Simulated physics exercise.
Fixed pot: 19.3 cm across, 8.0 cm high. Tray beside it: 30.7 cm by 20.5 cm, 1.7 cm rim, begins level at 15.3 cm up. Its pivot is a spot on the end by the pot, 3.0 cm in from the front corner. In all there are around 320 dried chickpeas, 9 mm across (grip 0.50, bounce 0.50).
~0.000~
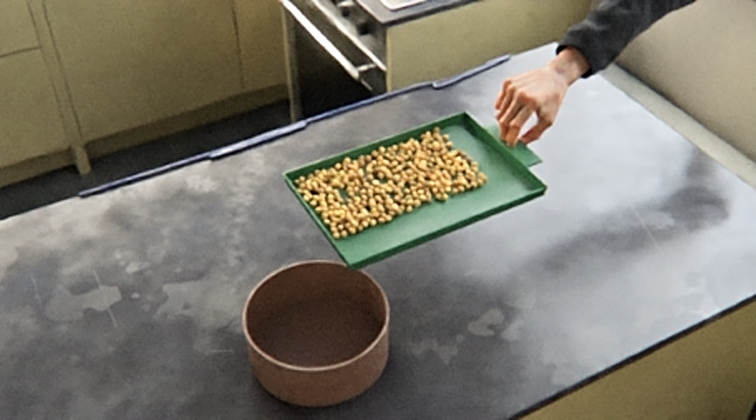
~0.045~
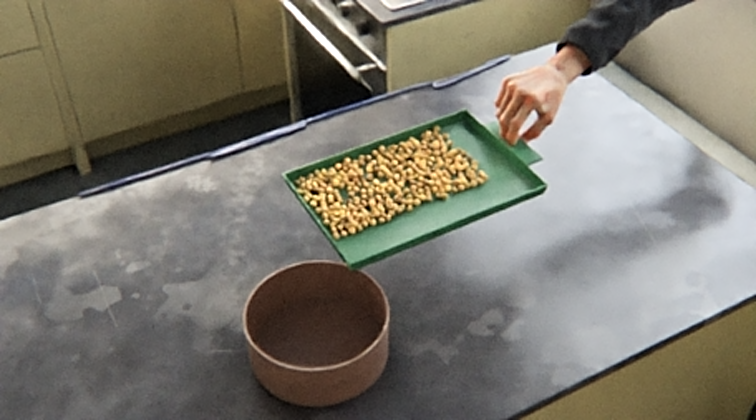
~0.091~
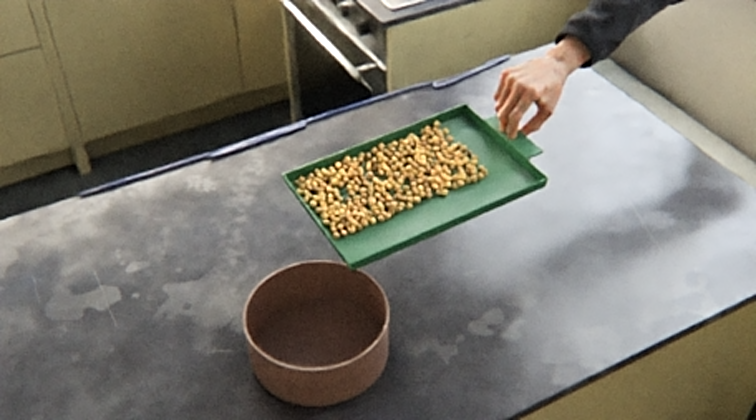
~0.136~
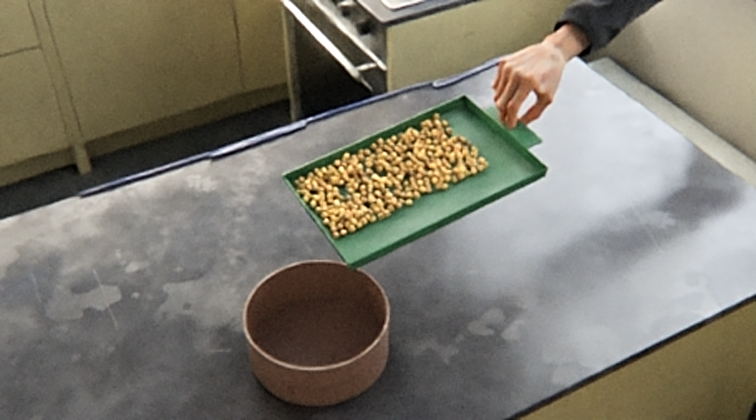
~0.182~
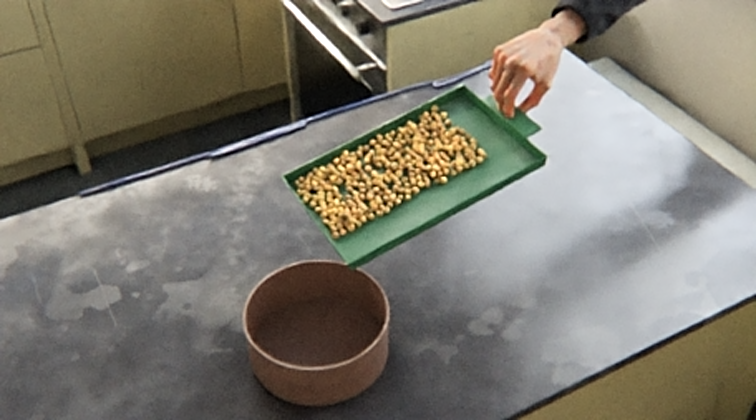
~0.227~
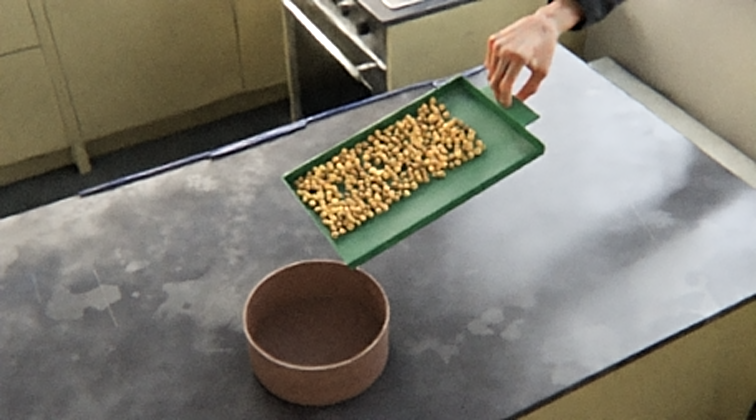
On a dark, worn kitchen counter, a hand holds a green tray of chickpeas beside a round brown pot. The hand gradually raises the tray's far right end, tilting it toward the pot, while the chickpeas stay spread across it.
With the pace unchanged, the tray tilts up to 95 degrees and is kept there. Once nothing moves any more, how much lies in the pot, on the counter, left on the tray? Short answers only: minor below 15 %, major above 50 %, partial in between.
In the end pot: I expect a decent chunk of the load; counter: I expect more than half of the load; tray: I expect only a trickle of the load.
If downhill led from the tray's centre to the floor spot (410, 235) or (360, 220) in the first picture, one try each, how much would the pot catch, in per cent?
Some 70 and 75 per cent.
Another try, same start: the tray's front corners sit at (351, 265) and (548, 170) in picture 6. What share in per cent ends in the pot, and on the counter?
The pot gets 85 and the counter 15.
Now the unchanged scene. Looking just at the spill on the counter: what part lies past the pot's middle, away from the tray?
I'd put it at close to 50 per cent.
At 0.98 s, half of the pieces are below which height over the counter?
About 20 cm.
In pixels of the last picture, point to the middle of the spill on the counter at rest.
You'll find it at about pixel (267, 275).
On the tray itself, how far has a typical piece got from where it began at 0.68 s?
Displacement on the tray: About 5 cm.
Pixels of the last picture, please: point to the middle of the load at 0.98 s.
The middle of the load should be near (316, 178) then.
After 0.68 s, tilt 53 degrees; the tray holds 100 %, the pot 0 %.
Then, at 0.98 s, tilt 78 degrees; the tray holds 95 %, the pot 0 %.
After 1.39 s, tilt 95 degrees; the tray holds 20 %, the pot 25 %.
At rest (2.3 s), pot 35 %, counter 65 %, tray 0 %.
